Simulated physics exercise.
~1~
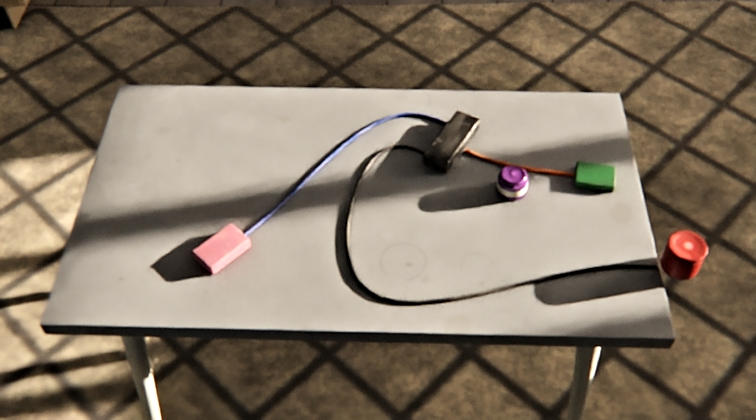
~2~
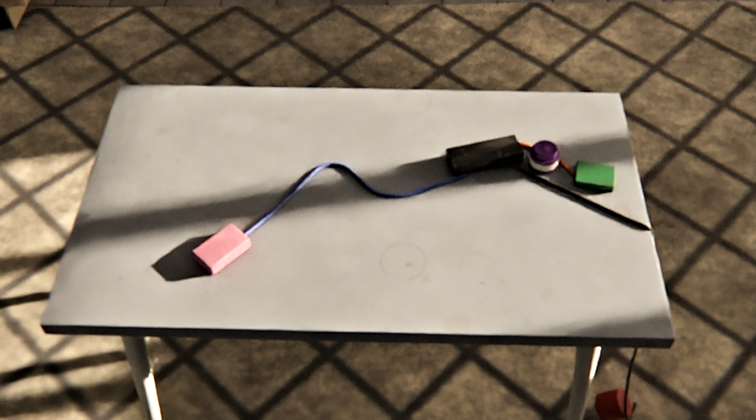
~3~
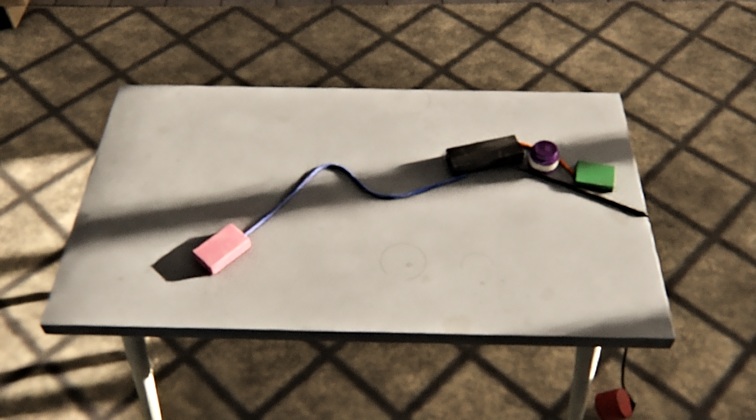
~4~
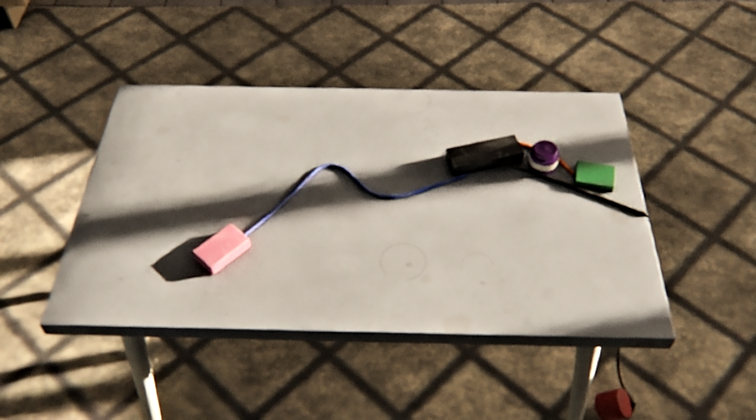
On a grey table above a patterned floor, a black strip is joined by thin cables to a pink block, a green block and a red device just past the right edge. A small purple jar stands between the strip and the green block. The red device drops below the tabletop, and the black cable follows it over the edge. The strip swings around and shifts slightly right, while the jar moves a little right and up and the blue cable sags into a wave. The pink and green blocks stay put, and the red device ends low beside the table's right leg.
